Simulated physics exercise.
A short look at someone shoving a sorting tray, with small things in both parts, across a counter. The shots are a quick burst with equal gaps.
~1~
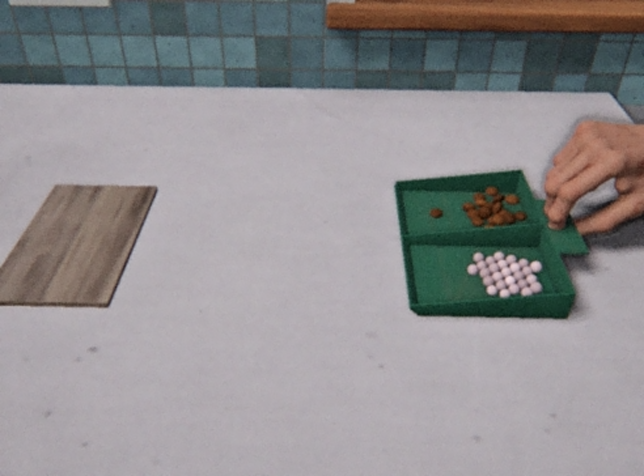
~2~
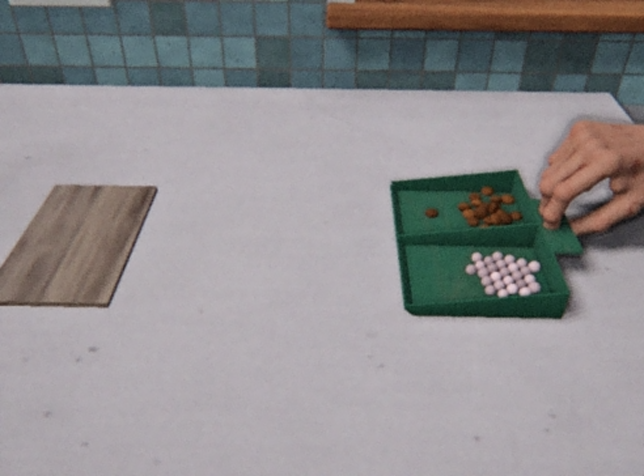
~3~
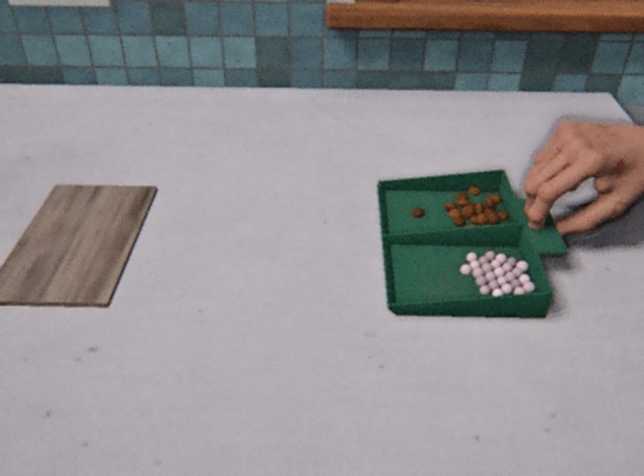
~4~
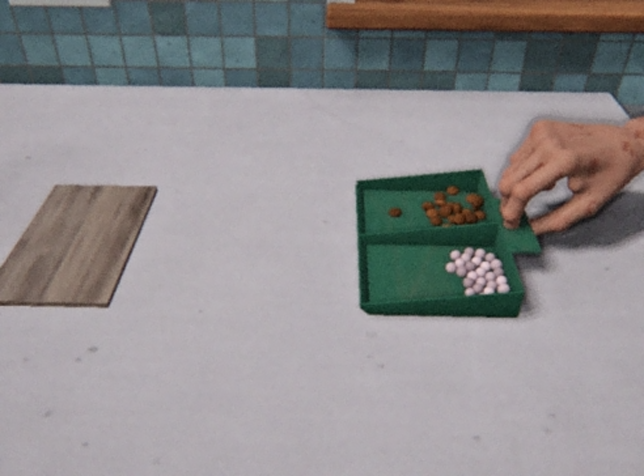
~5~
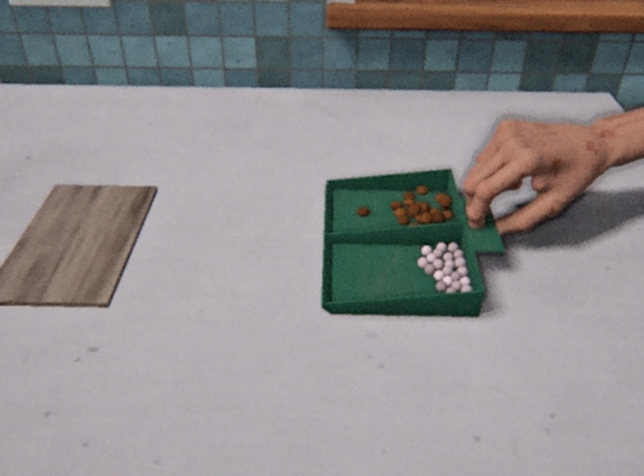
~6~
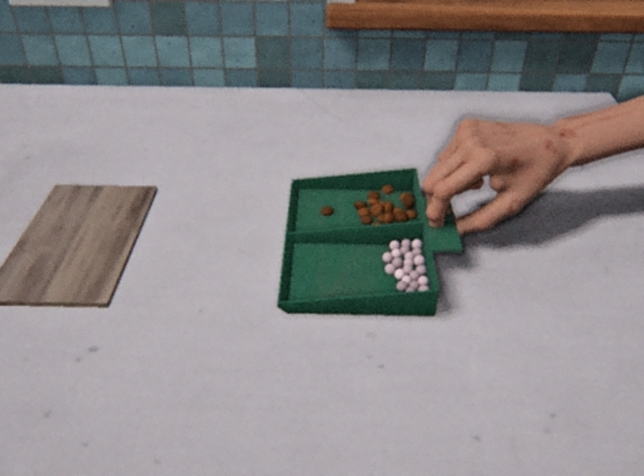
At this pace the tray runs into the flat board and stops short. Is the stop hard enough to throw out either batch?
The near batch throws some past the low edge and the far batch keeps within its part.
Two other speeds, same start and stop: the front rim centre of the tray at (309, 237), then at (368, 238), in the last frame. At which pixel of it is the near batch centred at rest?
Around (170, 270) in the first try, (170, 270) in the second.
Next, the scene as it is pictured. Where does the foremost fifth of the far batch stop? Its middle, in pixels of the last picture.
At about (159, 210).
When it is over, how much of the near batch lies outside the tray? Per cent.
About 40 per cent.
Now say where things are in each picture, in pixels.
Front rim (402, 239), at rest; flat board (62, 267); near batch (507, 273), some sugar pearls; far batch (497, 209), a few bits of dog kibble, in the first frame.
Front rim (397, 239), hardly any of the way covered; far batch (493, 209), in the second frame.
Front rim (382, 238), about a tenth of the way covered; near batch (500, 273), in the third frame.
Front rim (358, 238), roughly a quarter of the way covered; far batch (458, 209), in the fourth frame.
Front rim (324, 237), roughly a quarter of the way covered; near batch (448, 271), in the fifth frame.
Front rim (286, 237), roughly half of the way covered; flat board (62, 267); near batch (408, 270); far batch (389, 208), in the sixth frame.
Then, 0.11 s later than the last frame, tray still sliding, front rim near (209, 235); near batch all inside; far batch all inside.
Then, 0.32 s later than the last frame, tray stopped at the flat board; near batch all inside, moved towards the front rim; far batch all inside, moved towards the front rim.
Then, 0.53 s later than the last frame, tray stopped at the flat board; near batch roughly half out of the tray; far batch all inside, moved towards the front rim.
When it is over, tray stopped at the flat board; near batch roughly half out of the tray; far batch all inside, moved towards the front rim.
